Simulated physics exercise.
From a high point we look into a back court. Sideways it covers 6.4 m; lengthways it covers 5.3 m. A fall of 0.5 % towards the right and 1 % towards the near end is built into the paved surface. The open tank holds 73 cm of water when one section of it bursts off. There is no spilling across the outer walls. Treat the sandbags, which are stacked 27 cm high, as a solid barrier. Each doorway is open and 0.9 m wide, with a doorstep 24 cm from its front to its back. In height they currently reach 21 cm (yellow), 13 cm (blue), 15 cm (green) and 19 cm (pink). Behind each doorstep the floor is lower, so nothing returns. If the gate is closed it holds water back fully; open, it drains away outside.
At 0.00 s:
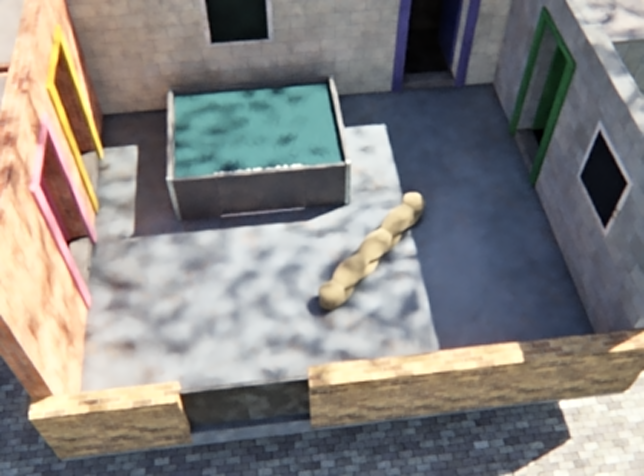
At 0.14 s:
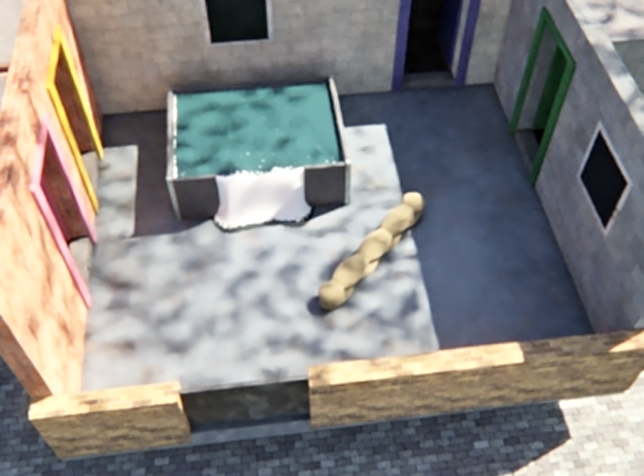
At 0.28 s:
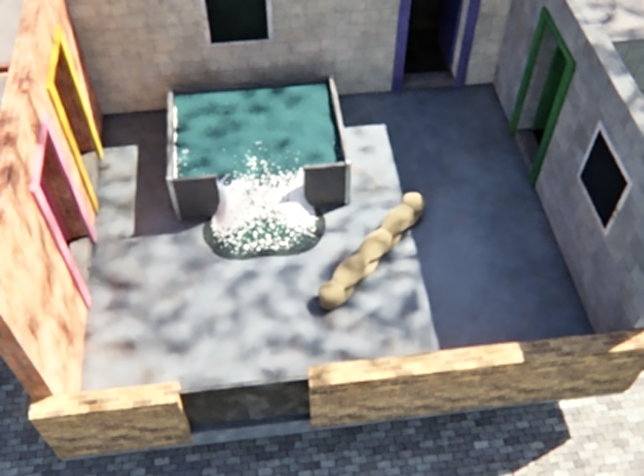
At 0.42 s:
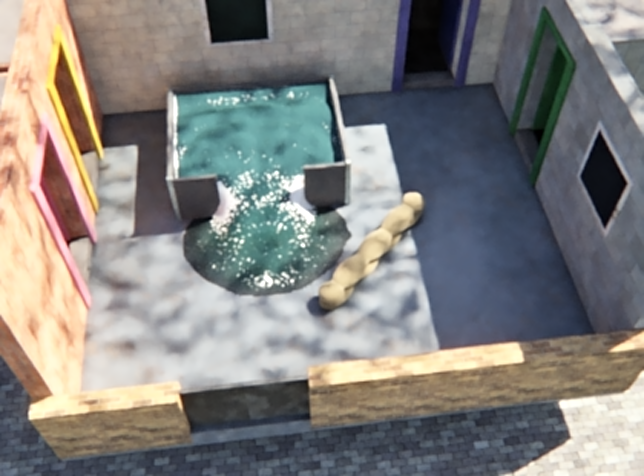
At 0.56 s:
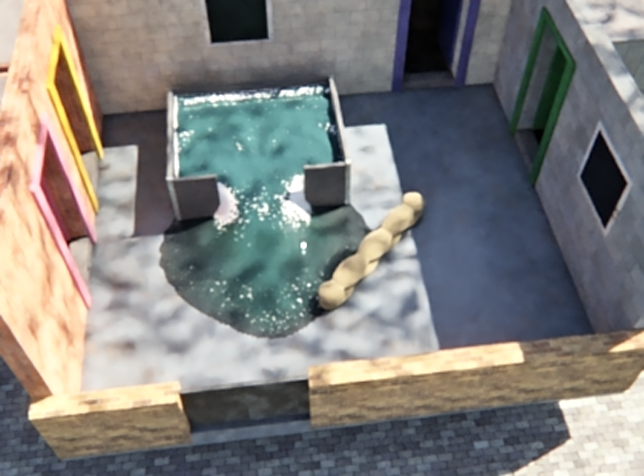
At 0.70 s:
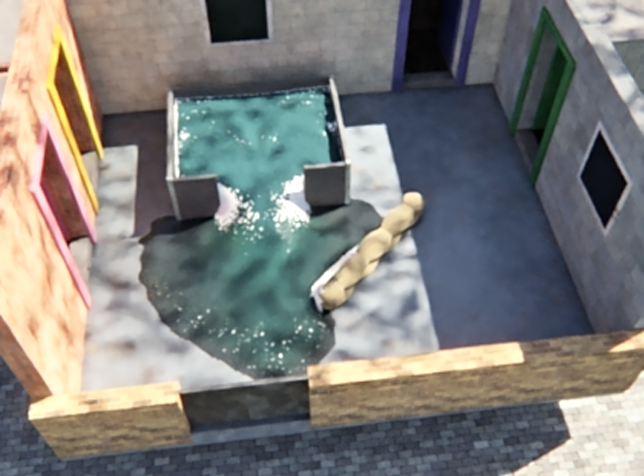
Water bursts from the open tank's front and spreads across the courtyard floor to the sandbags.
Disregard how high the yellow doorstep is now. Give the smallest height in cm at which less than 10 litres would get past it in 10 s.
Close to 13 cm is just enough.
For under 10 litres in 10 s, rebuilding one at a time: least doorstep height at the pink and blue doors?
About 8.5 cm at pink and about 11.5 cm at blue.
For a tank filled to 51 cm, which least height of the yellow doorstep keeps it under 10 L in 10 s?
About 7.5 cm.
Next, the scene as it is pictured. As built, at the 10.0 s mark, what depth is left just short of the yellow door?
12.0 cm.
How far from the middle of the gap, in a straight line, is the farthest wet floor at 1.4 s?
Around 3.6 m out.
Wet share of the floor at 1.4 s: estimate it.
30 %.
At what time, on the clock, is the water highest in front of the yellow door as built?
Around 7.5 s, give or take.
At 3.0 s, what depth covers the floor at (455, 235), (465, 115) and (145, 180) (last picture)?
Respectively 0 cm, 0 cm and 0 cm.
After 1.4 s water covers 30 % of the floor, deepest (44 cm) near (295, 402); it has not reached the yellow door.
After 3.0 s water covers 55 % of the floor, deepest (38 cm) near (94, 425); it has not reached the yellow door.
After 10.0 s water covers 95 % of the floor, deepest (17 cm) near (535, 200); 12 cm at the yellow door, 0 litres in over its 21 cm doorstep.
At the yellow door as built, the water arrived by 3.5 s and peaked near 17 cm at 7.6 s.
Run again over the same 10 s with other heights there, 31 litres in over 10.5 cm, 5 litres over 14.5 cm. The limit of 10 litres is kept from about 13 cm up.
